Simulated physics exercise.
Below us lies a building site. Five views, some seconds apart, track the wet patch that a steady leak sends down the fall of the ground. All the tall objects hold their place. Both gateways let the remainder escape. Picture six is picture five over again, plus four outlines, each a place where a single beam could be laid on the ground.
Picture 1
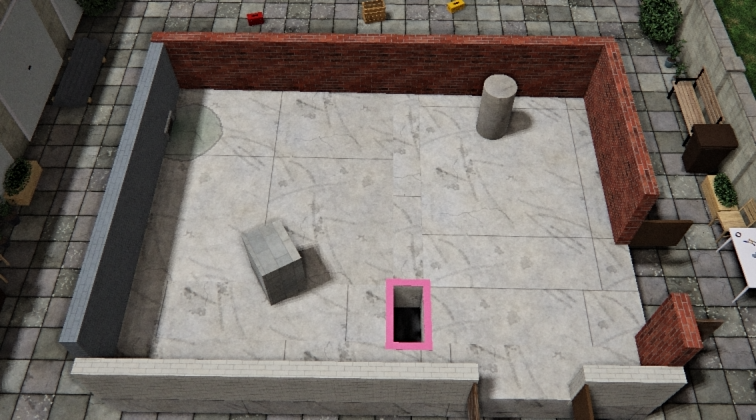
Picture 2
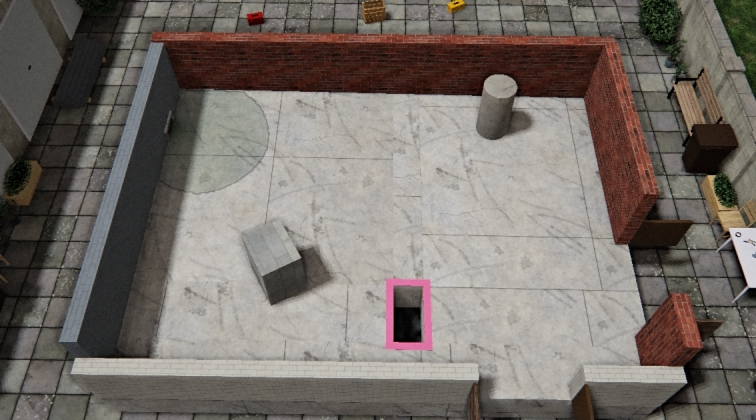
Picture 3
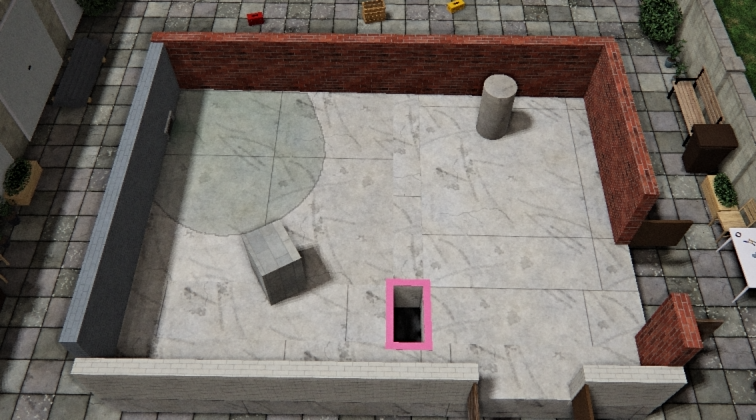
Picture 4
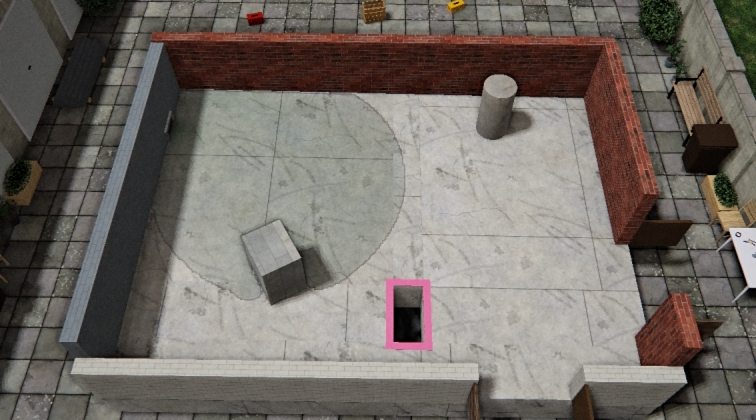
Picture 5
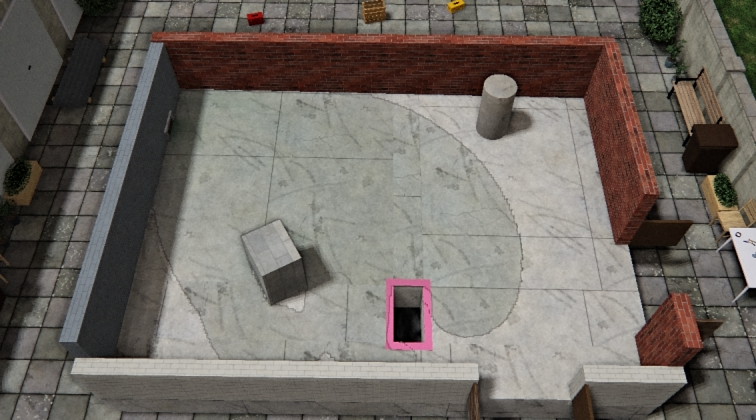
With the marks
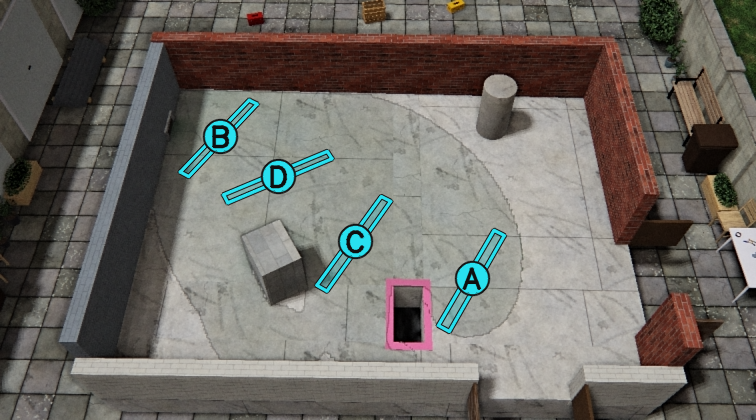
Water spreading from the left wall across a walled pale floor, passing a grey block and surrounding a pink-edged rectangular pit.
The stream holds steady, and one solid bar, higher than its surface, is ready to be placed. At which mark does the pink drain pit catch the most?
It is A.
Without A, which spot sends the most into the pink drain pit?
B.
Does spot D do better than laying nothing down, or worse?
It is worse.
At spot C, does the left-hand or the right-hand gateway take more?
The right gate.
On the marked copy, A from (443, 328) to (499, 232); B from (184, 174) to (253, 102); C from (321, 288) to (385, 198); D from (225, 198) to (329, 155).
With A, about 54 % of the stream runs into the pink drain pit, about 46 % out by the gates.
With B, about 30 % of the stream runs into the pink drain pit, about 70 % out by the gates.
With C, about 12 % of the stream runs into the pink drain pit, about 88 % out by the gates.
With D, about 12 % of the stream runs into the pink drain pit, about 88 % out by the gates.
